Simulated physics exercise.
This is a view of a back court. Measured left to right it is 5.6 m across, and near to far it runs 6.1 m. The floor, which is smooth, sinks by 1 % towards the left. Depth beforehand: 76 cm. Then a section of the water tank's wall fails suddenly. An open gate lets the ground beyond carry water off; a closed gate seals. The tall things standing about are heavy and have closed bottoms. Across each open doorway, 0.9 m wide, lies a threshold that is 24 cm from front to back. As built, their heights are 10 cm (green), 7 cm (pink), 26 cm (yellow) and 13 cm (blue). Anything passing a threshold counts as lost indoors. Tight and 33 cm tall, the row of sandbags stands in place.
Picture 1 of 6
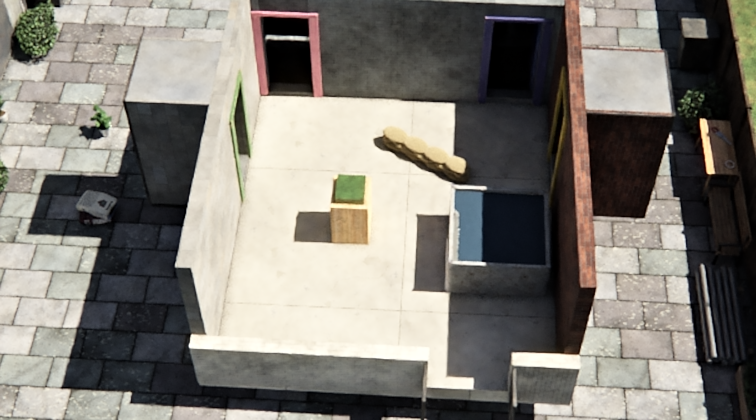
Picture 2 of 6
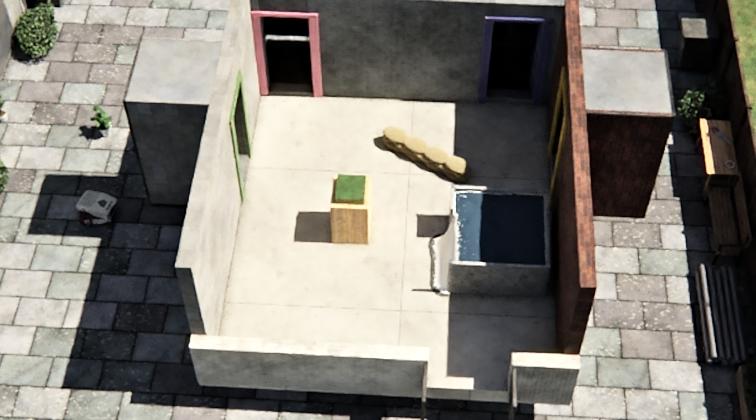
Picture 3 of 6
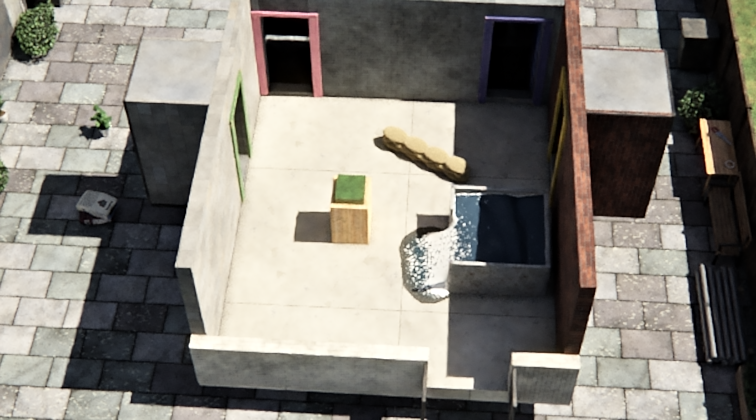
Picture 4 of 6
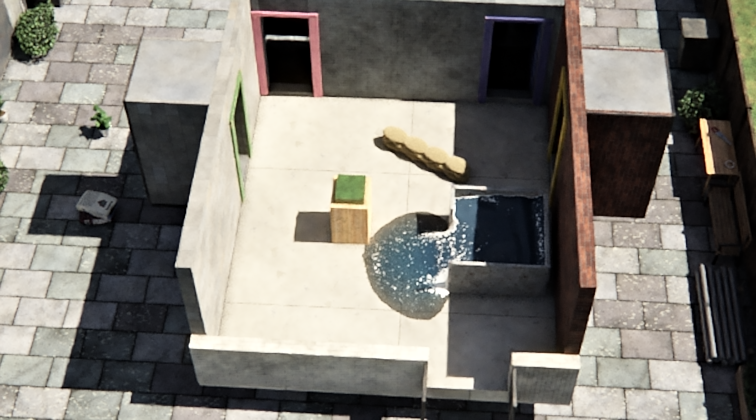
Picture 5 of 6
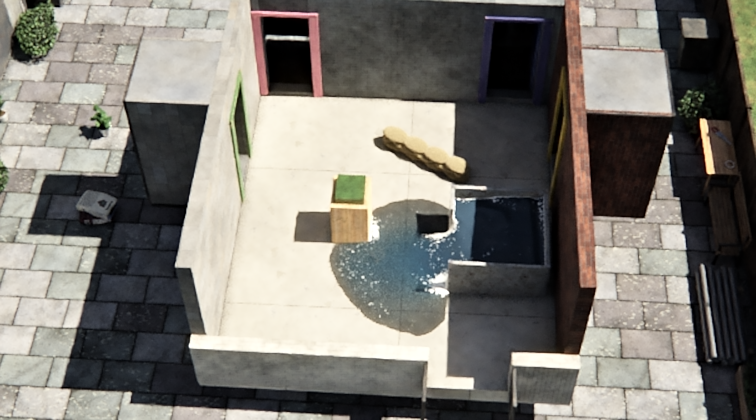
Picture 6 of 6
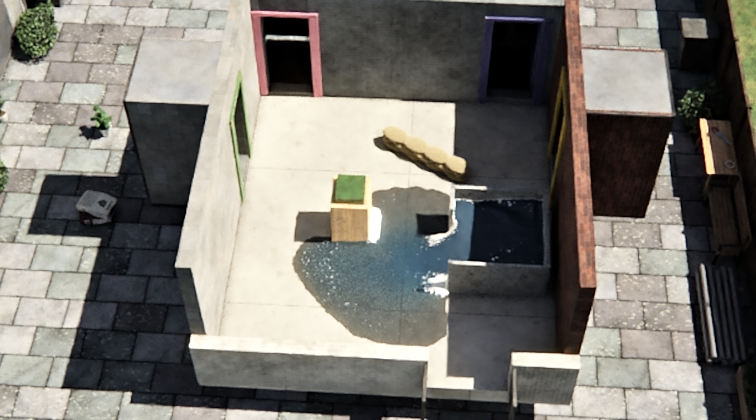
Water pouring from the left side of a walled tank and spreading across a pale courtyard floor, reaching around a grass-topped block.
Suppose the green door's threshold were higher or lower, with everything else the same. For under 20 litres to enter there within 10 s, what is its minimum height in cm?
Its minimum height would be about 5.5 cm.
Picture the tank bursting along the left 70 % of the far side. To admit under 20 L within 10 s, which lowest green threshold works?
About 11.0 centimetres.
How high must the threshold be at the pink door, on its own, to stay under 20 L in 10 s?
At the pink door you'd want roughly 12.0 cm.
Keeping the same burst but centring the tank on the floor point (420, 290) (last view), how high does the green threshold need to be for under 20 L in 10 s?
A height near 6.0 cm.
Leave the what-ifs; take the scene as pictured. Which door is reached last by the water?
Door: Blue.
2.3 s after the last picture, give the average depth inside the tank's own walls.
Near 20 cm, averaged.
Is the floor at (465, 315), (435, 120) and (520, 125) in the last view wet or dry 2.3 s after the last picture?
1: Unwetted; 2: Unwetted; 3: Unwetted.
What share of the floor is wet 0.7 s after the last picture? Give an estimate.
Near 35 per cent of the open floor.
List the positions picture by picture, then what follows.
The water tank at (499, 229) is whole and still, 76 cm deep; the green door at (241, 141) is dry, in the first picture.
Water pours out at (451, 255) and has run 0.3 m, to (433, 245); about 9 cm deep outside, 76 cm at the back, in the second picture.
The gap is at (451, 256), the front 0.8 m out at (405, 255); the back of the water tank holds 74 cm, in the third picture.
Water pours out at (451, 257) and has run 1.4 m, to (369, 265); about 9 cm deep outside, 66 cm at the back, in the fourth picture.
Water pours out at (451, 257) and has run 2.0 m, to (335, 263); about 7 cm deep outside, 65 cm at the back, in the fifth picture.
The front is at (300, 267), 2.6 m from the gap at (451, 256); 5.3 m2 of floor is wet, 62 cm left at the back; 2.0 m in a straight line remain to the green door at (241, 141), in the sixth picture.
Then, 0.7 s after the last picture water covers 35 % of the floor, deepest (32 cm) near (438, 274); it has not reached the green door.
Then, 2.3 s after the last picture water covers 55 % of the floor, deepest (30 cm) near (229, 281); 6 cm at the green door, 0 litres in over its 10 cm threshold.
Then, 9.3 s after the last picture water covers 95 % of the floor, deepest (10 cm) near (239, 223); 9 cm at the green door, 0 litres in over its 10 cm threshold.
At the green door as built, the water peaked near 11 cm, 8.3 s after the last picture.
With a threshold of 4.5 cm, 32 litres would have come in within the 10 s; with 6 cm, 15 litres. So under 20 litres takes about 5.5 cm.
